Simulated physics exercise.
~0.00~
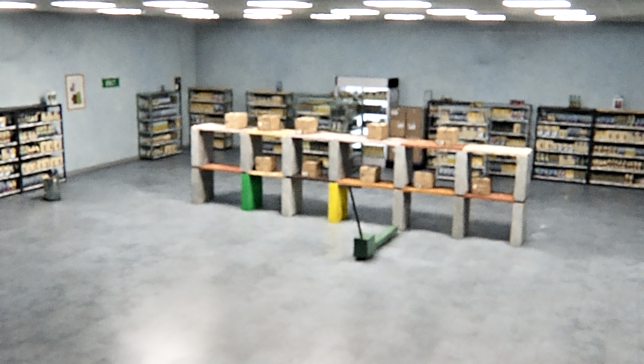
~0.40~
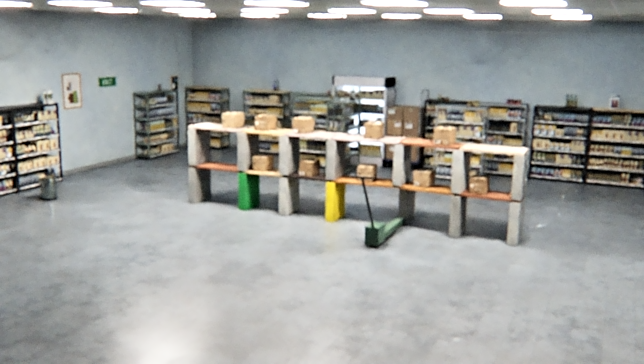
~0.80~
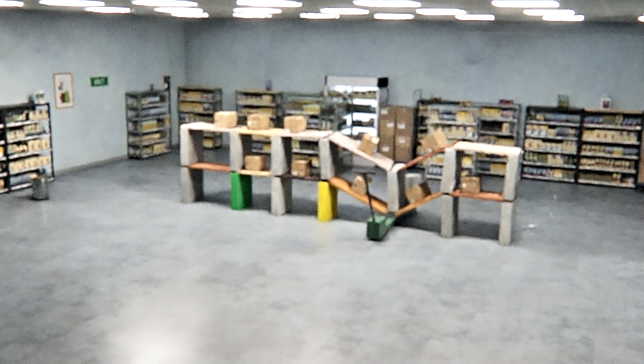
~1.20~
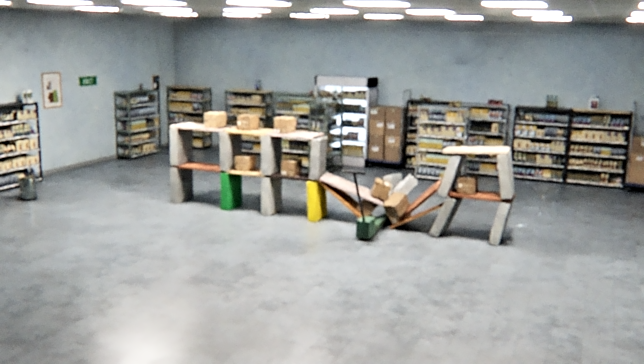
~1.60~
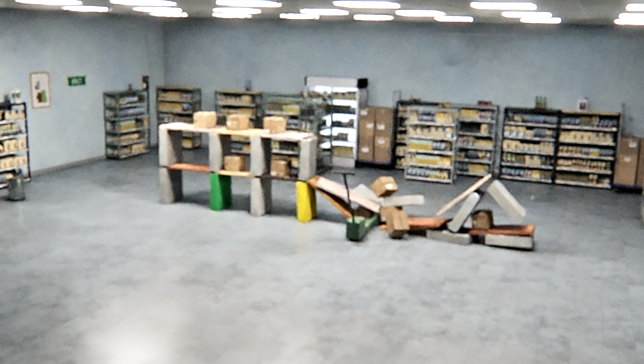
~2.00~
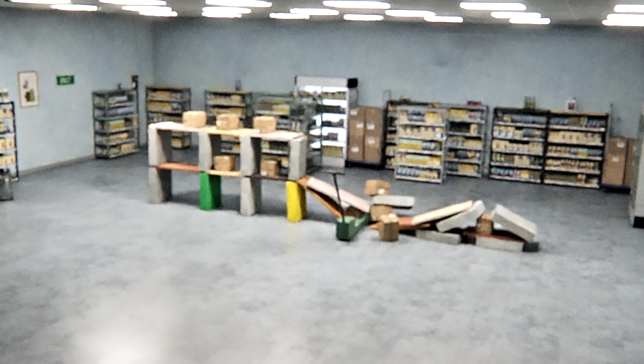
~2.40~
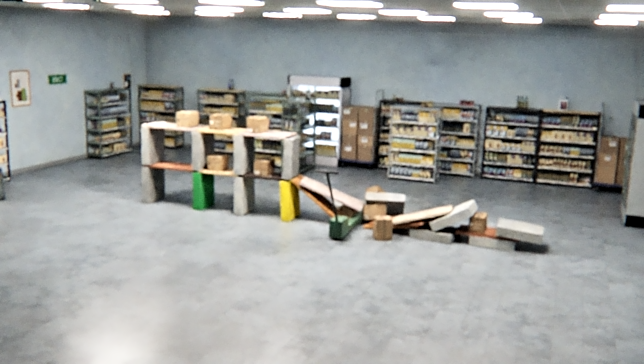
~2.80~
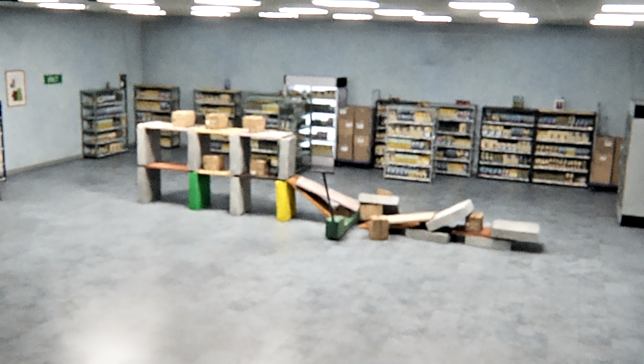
A grey-walled storeroom with stocked shelves along the back is seen from slightly above, the view panning gently right. Across the floor stands a two-tier row of grey blocks and boards holding cardboard cartons, with one green upright toward the left and a yellow one near the middle. A narrow green floor jack pushes in at the base just right of the yellow upright. The boards there sag into a V and cartons slide inward, then the right-hand end leans and topples. The right side finishes as a low heap around the resting jack, while the left section, green and yellow uprights included, stays standing.
